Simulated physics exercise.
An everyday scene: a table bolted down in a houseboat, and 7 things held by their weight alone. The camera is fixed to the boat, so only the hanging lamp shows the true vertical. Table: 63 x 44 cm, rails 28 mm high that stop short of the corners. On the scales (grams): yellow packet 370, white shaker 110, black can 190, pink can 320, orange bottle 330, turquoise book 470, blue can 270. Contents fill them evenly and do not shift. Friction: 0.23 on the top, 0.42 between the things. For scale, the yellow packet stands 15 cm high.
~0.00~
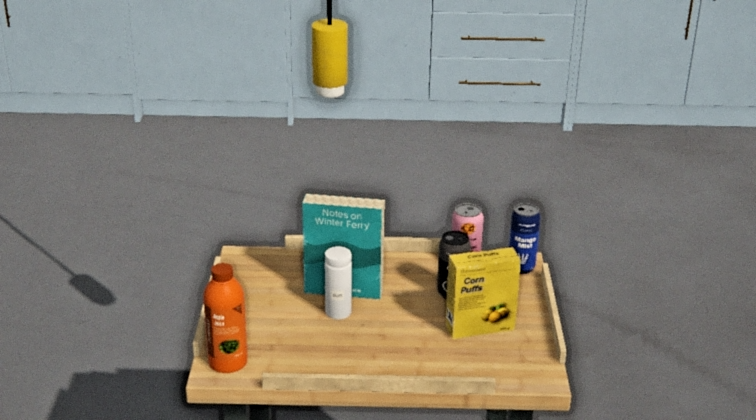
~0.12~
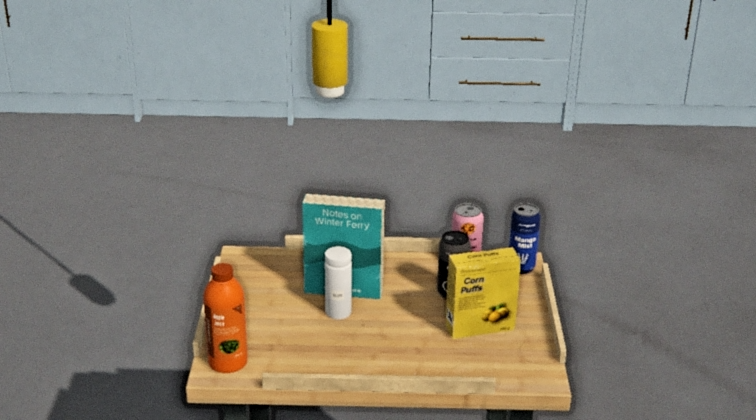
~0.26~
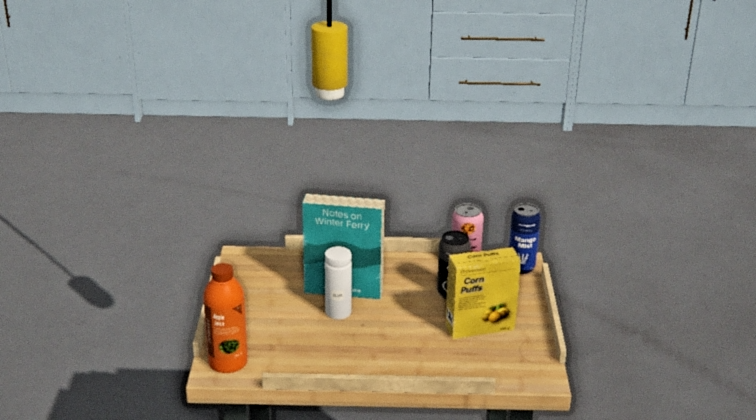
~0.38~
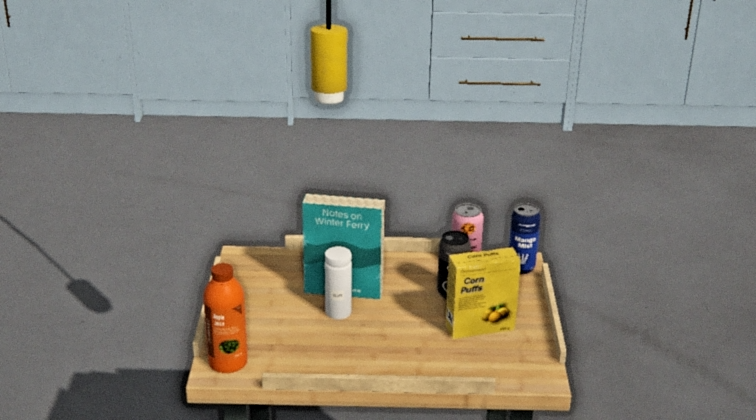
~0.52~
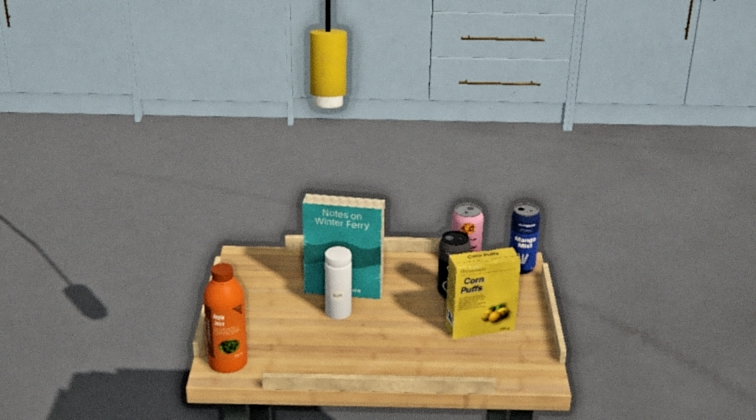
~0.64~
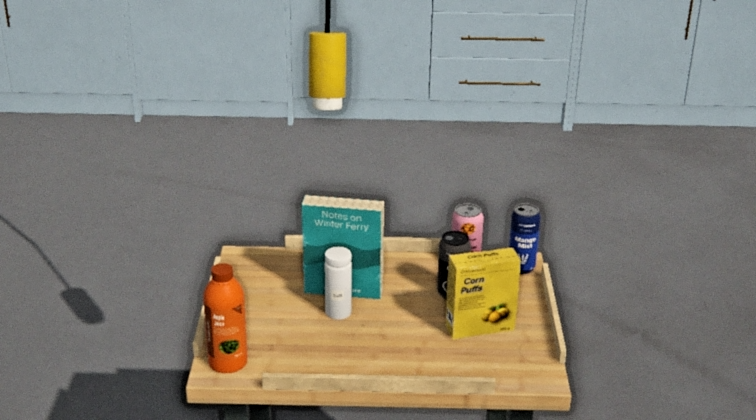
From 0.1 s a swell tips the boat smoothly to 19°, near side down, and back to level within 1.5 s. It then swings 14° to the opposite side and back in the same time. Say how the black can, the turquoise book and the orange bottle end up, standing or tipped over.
The black can is still upright, the turquoise book falls over, the orange bottle falls over.
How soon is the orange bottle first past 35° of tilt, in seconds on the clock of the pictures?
At about 1.2 s.
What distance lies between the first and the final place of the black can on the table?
About 19 cm.
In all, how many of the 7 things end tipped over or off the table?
3 of them.
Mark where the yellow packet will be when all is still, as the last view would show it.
Around (497, 338).
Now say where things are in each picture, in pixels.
The first frame shows boat level; black can (454, 266); turquoise book (344, 247); orange bottle (225, 316).
The second frame shows boat level; pink can (467, 237); blue can (524, 239).
The third frame shows heel 2°, near side down; yellow packet (482, 293); white shaker (338, 283).
The fourth frame shows heel 6°, near side down; pink can (467, 237); blue can (524, 239).
The fifth frame shows heel 11°, near side down; yellow packet (482, 293); white shaker (338, 283).
The sixth frame shows heel 16°, near side down; black can (454, 266); turquoise book (343, 248); orange bottle (225, 317).
After 1.14 s, heel 13°, near side down; orange bottle now off the table; turquoise book on its side near (319, 336); black can slid 11 cm near (457, 301).
After 1.54 s, boat level; turquoise book now off the table; black can slid 20 cm near (459, 330); white shaker on its side.
At rest (4.2 s), off the table and tipped over, orange bottle and turquoise book; tipped over on the table, white shaker; not toppled but over 5 cm from the start, yellow packet, black can, pink can and blue can. In the last view, black can near (458, 325).
